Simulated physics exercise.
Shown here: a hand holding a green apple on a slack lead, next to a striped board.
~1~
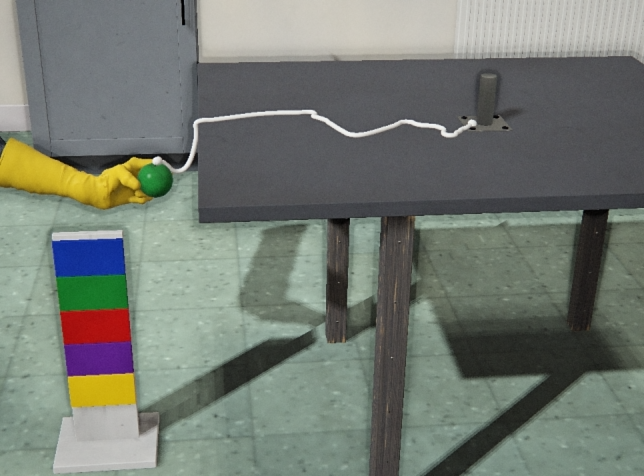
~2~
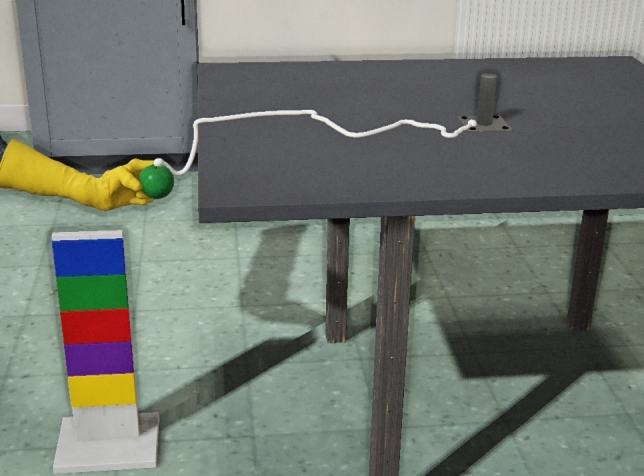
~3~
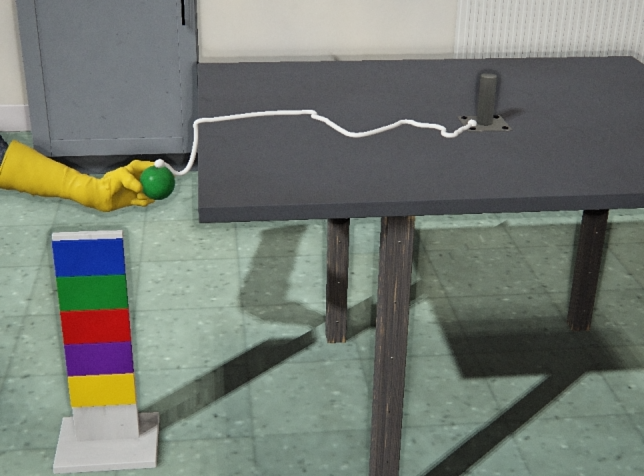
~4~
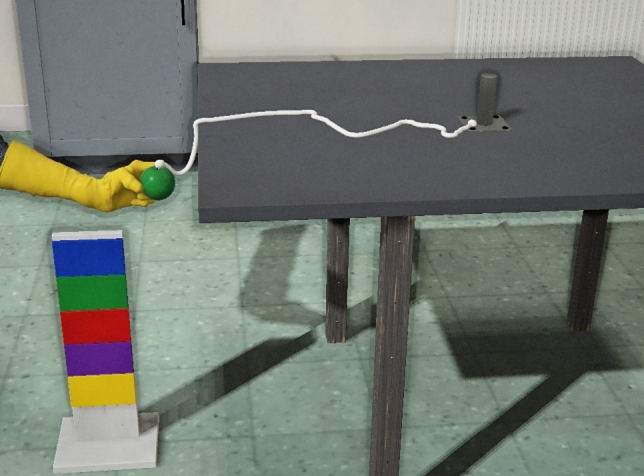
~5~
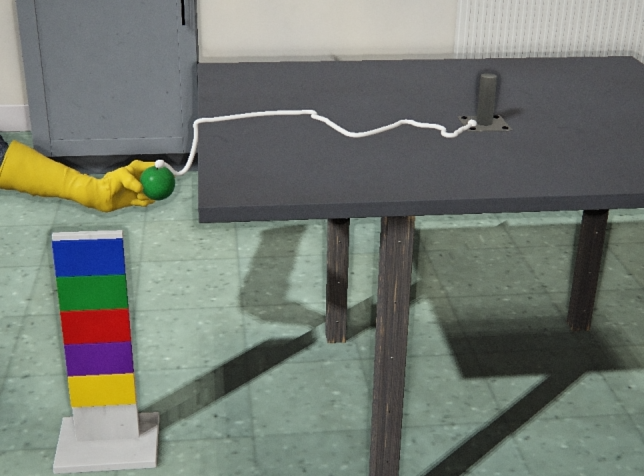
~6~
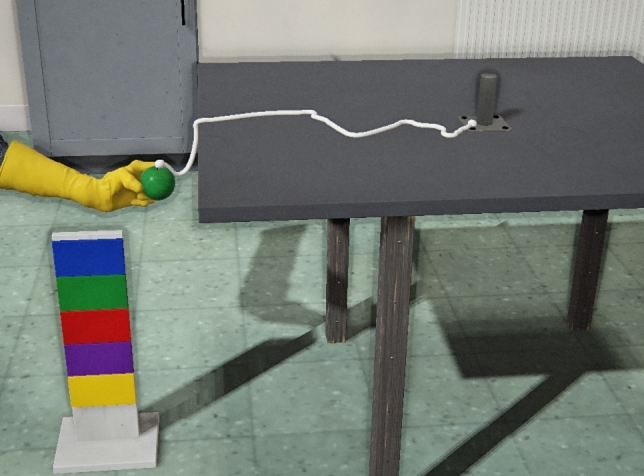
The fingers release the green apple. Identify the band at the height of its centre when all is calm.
Its centre is at red.
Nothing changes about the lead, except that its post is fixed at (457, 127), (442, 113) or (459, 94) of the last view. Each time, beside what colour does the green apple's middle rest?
Result 1: Purple. Result 2: Purple. Result 3: Red.
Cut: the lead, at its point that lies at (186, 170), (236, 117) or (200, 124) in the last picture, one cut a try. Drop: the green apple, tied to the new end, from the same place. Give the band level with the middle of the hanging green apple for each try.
Results, first to last: Green; above them all; blue.
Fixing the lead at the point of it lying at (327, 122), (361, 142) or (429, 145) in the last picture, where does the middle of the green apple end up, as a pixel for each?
It would sit near (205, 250) the first time, (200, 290) the second and (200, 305) the third.
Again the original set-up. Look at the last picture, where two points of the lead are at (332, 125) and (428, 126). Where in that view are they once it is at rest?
End: (255, 129) and then (388, 125).
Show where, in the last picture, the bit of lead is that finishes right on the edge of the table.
Look around (300, 113).
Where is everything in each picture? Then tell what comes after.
Green apple (156, 180); blue (89, 259); green (92, 294); red (96, 328); purple (99, 360); yellow (102, 392), in the first frame.
Green apple (157, 181); lead through (455, 135) (397, 125) (335, 127) (282, 113) (204, 122), in the second frame.
Green apple (158, 183), in the third frame.
Green apple (158, 183); lead through (455, 135) (397, 125) (335, 127) (282, 113) (204, 122), in the fourth frame.
Green apple (158, 183), in the fifth frame.
Green apple (158, 183); lead through (455, 135) (397, 125) (335, 127) (282, 113) (204, 122), in the sixth frame.
Soon after, apple near (199, 302); level with green.
After that, apple near (198, 322); level with red.
In the end, apple near (205, 325); level with red. The red one.
